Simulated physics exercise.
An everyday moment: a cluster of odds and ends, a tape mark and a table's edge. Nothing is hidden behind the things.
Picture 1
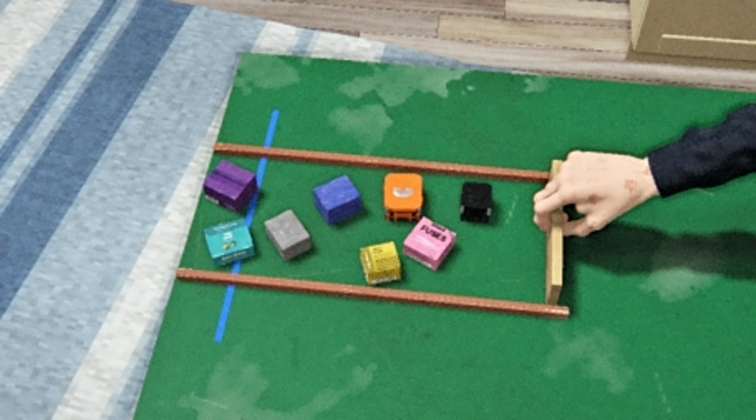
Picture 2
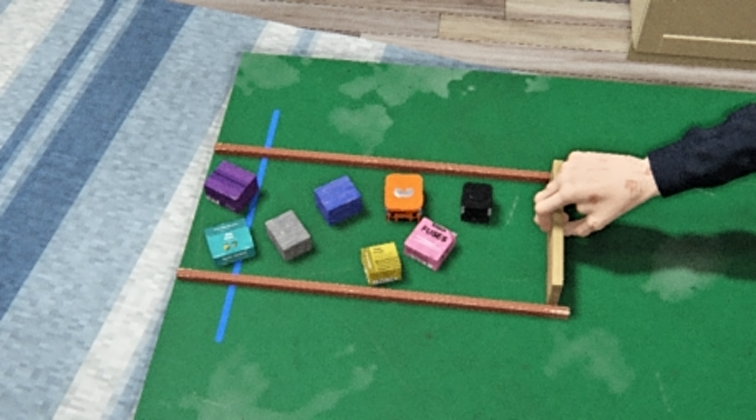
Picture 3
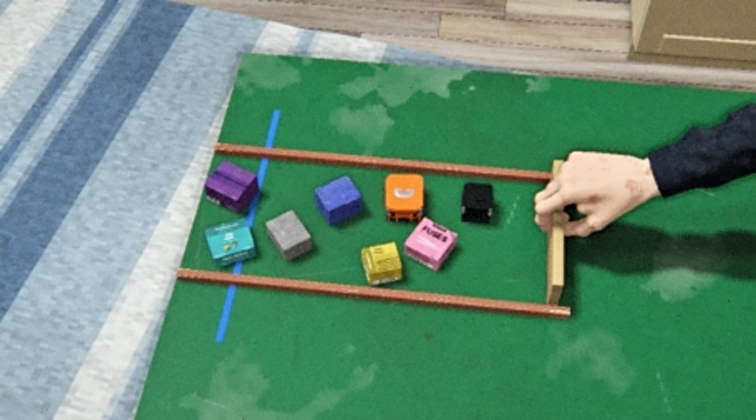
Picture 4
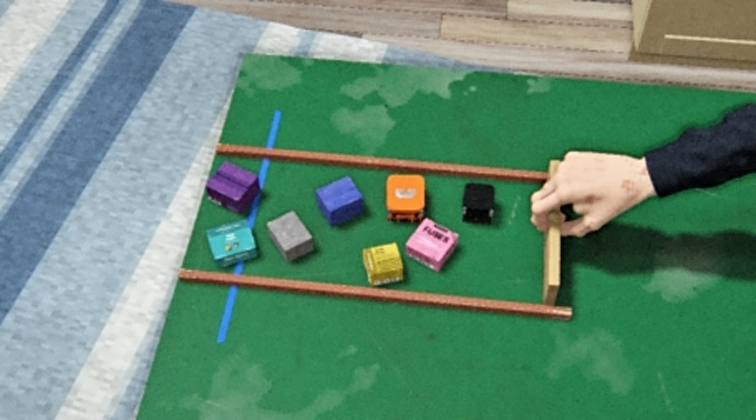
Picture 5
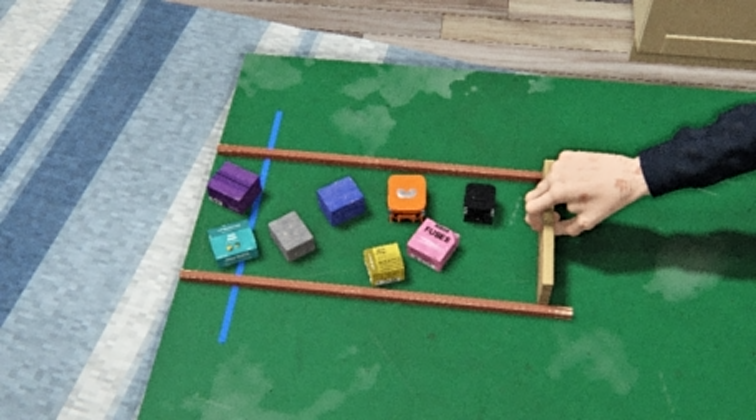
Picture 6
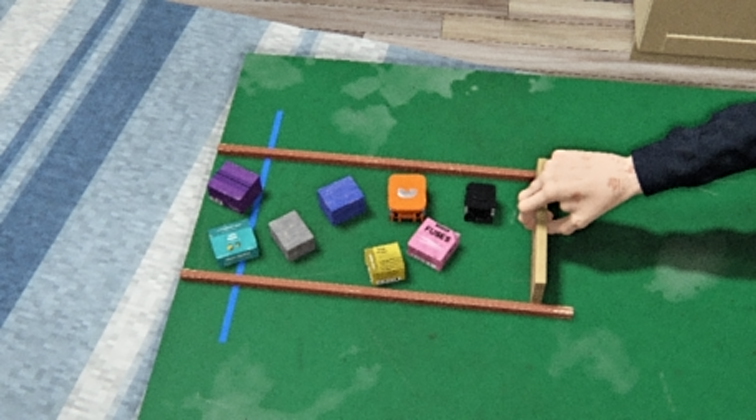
On a green tabletop, small colourful boxes and blocks sat still between two thin rails near a strip of blue tape, while a hand at the right slid a wooden board slightly left towards them.
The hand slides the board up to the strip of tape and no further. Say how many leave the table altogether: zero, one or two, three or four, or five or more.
As it turns out, the number that fall off is three or four.
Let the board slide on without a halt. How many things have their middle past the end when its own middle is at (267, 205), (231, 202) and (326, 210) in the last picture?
It would be 3, 5 and 0.
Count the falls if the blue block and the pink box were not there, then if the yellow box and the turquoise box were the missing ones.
The counts: 2 and 2.
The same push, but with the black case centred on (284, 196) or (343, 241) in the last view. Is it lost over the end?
The black case drops off; does not fall.
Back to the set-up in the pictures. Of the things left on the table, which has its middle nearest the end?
It is the grey block.
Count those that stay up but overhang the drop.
That would be 2.
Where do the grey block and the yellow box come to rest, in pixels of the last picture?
About (195, 230), and the other about (220, 252).
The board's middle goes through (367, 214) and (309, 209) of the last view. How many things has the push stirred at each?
The counts are 5 and 8.
Soon after, none off yet; purple box at rest near (235, 187); turquoise box at rest near (234, 243); grey block at rest near (292, 236).
Then, none off yet; purple box moved a little near (222, 187); turquoise box at rest near (234, 243); grey block moving near (281, 238).
At rest, the number that fall off is three or four; fallen, blue block, turquoise box and purple box.
